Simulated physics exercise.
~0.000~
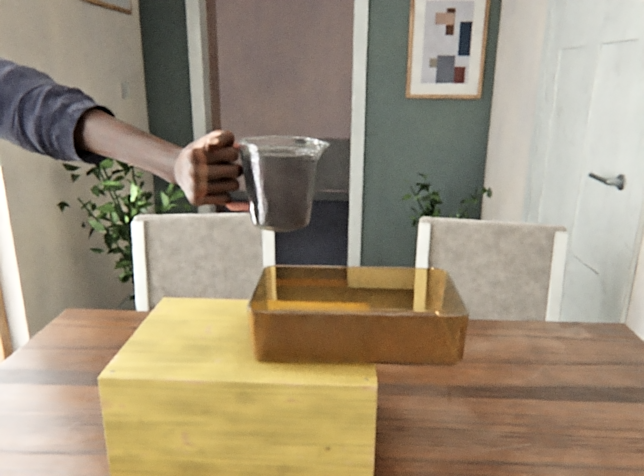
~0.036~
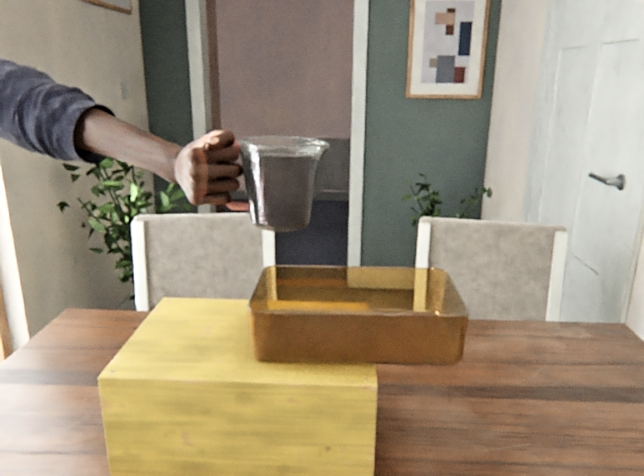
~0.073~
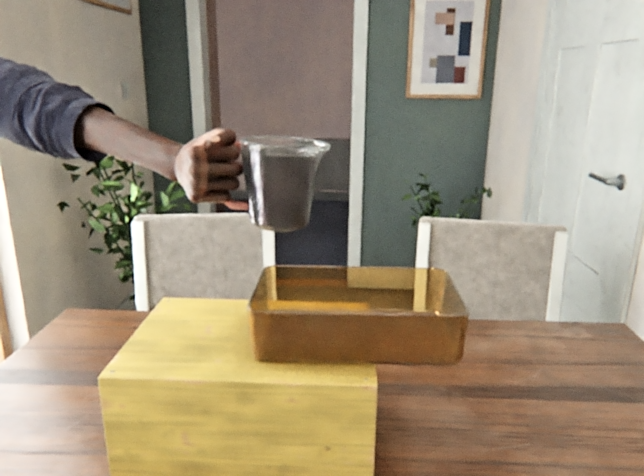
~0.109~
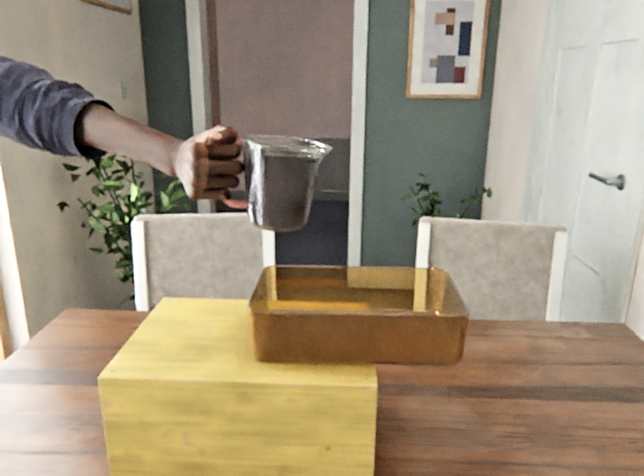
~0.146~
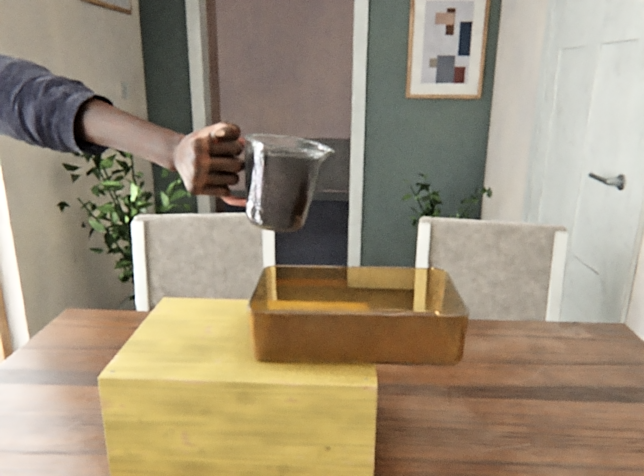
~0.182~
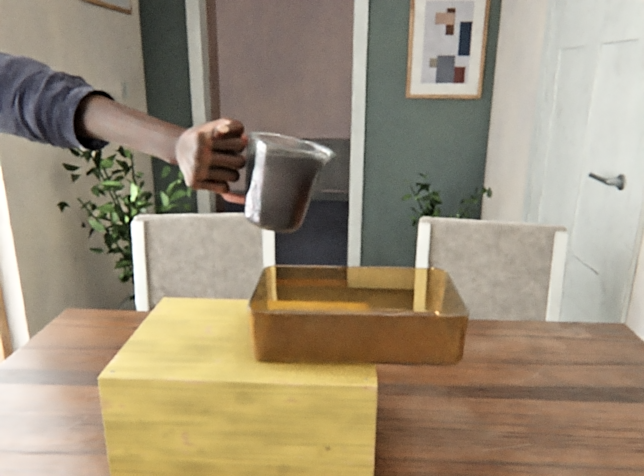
In a dining room, a hand holds a jug over an amber dish, slowly tilting it right.
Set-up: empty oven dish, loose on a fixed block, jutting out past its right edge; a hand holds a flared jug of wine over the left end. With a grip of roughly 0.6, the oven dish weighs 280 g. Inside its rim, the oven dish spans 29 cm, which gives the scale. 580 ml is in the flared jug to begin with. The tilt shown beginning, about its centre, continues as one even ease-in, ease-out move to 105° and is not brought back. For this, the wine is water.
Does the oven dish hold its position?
No, it tips off.
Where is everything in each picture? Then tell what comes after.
In the first picture, tilt 0°; pouring edge (329, 143); surface from (245, 153) to (318, 154); the oven dish's rim runs from (256, 287) to (457, 291); the block's edge is at (374, 386).
In the second picture, tilt 0°; pouring edge (330, 144); surface from (245, 153) to (318, 154).
In the third picture, tilt 2°; pouring edge (331, 145); surface from (246, 153) to (318, 155).
In the fourth picture, tilt 4°; pouring edge (332, 147); surface from (247, 152) to (319, 157).
In the fifth picture, tilt 8°; pouring edge (334, 151); surface from (248, 152) to (321, 157).
In the sixth picture, tilt 12°; pouring edge (336, 155); surface from (250, 153) to (324, 158).
Then, 0.53 s in, the tilt is 73° and 73 per cent is still to pour; the oven dish lies level with 5 per cent in it.
Then, 0.78 s in, the tilt is 104° and 18 per cent is still to pour; the oven dish leans 14° with 61 per cent in it.
Then, 1.05 s in, the tilt is 105° and 1 per cent is still to pour; the oven dish leans 67° with 66 per cent in it.
Then, 1.34 s in, the tilt is 105° and 0 per cent is still to pour; the oven dish leans 102° with 1 per cent in it.
Finally, the oven dish leans 76° with 0 per cent in it.
